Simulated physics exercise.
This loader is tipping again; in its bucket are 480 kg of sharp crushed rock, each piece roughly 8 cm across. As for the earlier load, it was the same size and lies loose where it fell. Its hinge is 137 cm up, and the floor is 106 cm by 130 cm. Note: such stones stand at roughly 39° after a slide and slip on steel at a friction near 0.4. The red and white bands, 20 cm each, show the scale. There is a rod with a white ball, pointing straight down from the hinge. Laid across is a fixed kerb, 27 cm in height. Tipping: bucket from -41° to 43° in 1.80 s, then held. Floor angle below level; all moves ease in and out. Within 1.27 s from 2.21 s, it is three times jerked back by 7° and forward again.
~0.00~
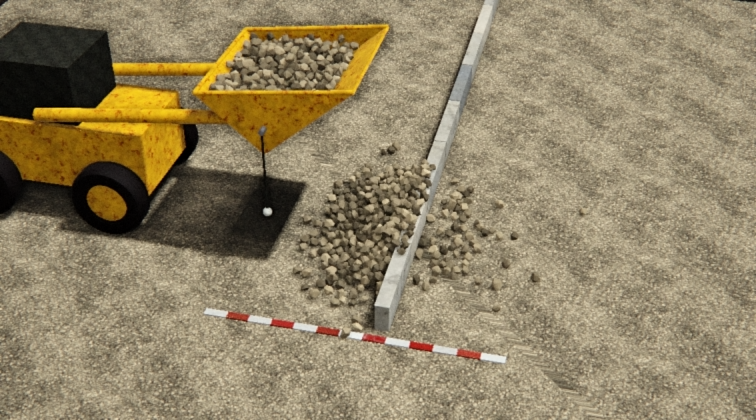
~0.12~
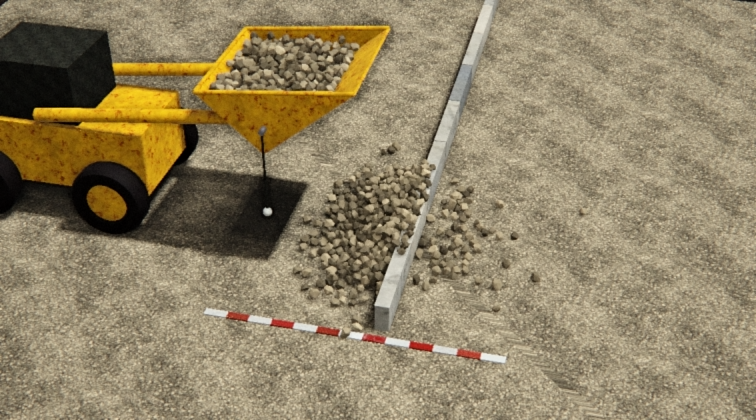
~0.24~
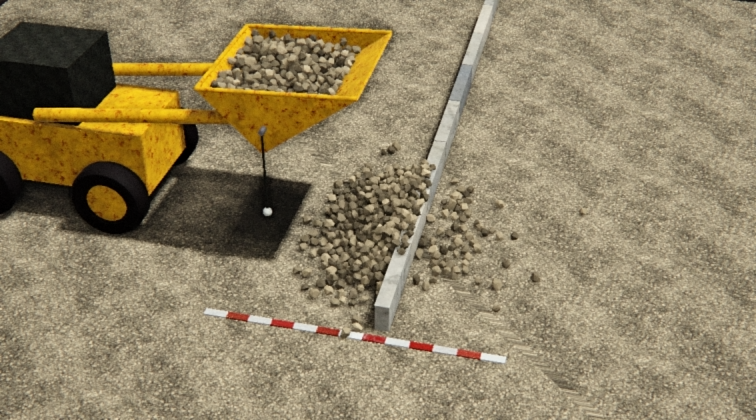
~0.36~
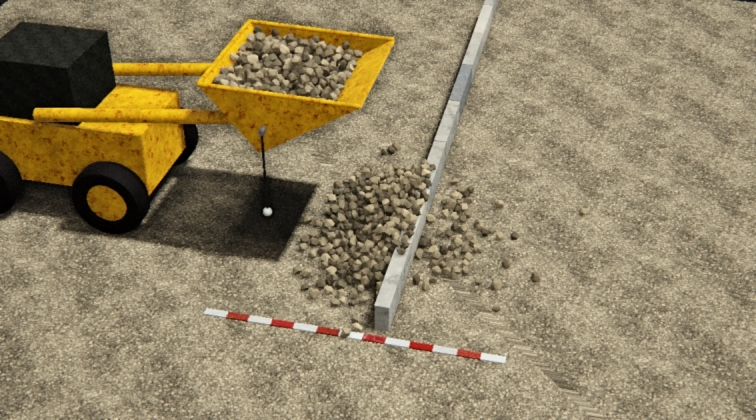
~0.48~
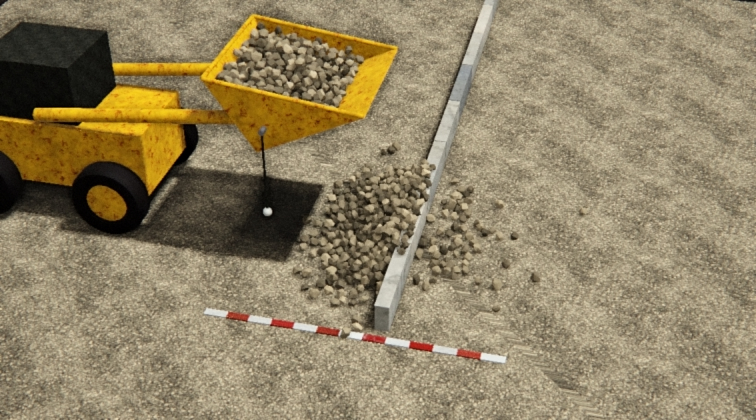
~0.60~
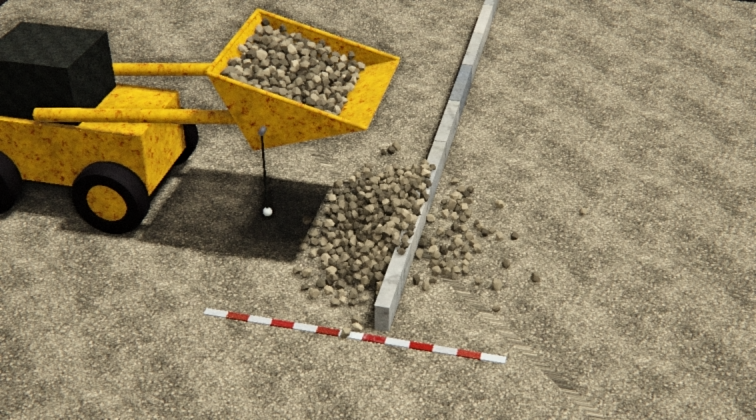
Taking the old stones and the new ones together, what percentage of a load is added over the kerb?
About 7 per cent.
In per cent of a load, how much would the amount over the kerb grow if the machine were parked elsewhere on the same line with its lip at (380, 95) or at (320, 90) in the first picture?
Roughly 40 and 0 per cent, in that order.
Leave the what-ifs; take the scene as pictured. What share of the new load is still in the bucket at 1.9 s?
40 %.
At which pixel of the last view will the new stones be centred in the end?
Near (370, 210).
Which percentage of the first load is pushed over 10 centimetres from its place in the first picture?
Some 5 percent, give or take.
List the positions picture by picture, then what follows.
The bucket is at -41°, its lip at (353, 93); the top of the load is at (317, 51). The earlier load is highest near (405, 194), 42 cm above ground level, 89 % on this side of the kerb, 11 % over the kerb, in the first frame.
The bucket is at -40°, its lip at (354, 94); the top of the load is at (312, 52); the stones move at 0.1 m/s on average, in the second frame.
The bucket is at -37°, its lip at (357, 99); the top of the load is at (299, 51); the stones move at 0.1 m/s on average, in the third frame.
Lip at (360, 107), floor tilted -32°, highest stones at (283, 44); the stones move at 0.2 m/s on average, in the fourth frame.
Lip at (364, 117), floor tilted -26°, highest stones at (257, 38); the stones move at 0.3 m/s on average, in the fifth frame.
The bucket is at -19°, its lip at (366, 129); the top of the load is at (262, 35); the stones move at 0.3 m/s on average, in the sixth frame.
After 1.4 s the floor is at 30°; in per cent of one load, 100 in the bucket, 89 on this side of the kerb, 11 over the kerb; the foremost stones are at (517, 251).
After 1.9 s the floor is at 43°; in per cent of one load, 40 in the bucket, 150 on this side of the kerb, 11 over the kerb; the foremost stones are at (517, 251).
After 3.9 s the floor is at 43°; in per cent of one load, 0 in the bucket, 183 on this side of the kerb, 17 over the kerb; the foremost stones are at (520, 263).
After 6.7 s the floor is at 43°; in per cent of one load, 0 in the bucket, 183 on this side of the kerb, 17 over the kerb; the foremost stones are at (520, 263). Net gain over the kerb, 7.
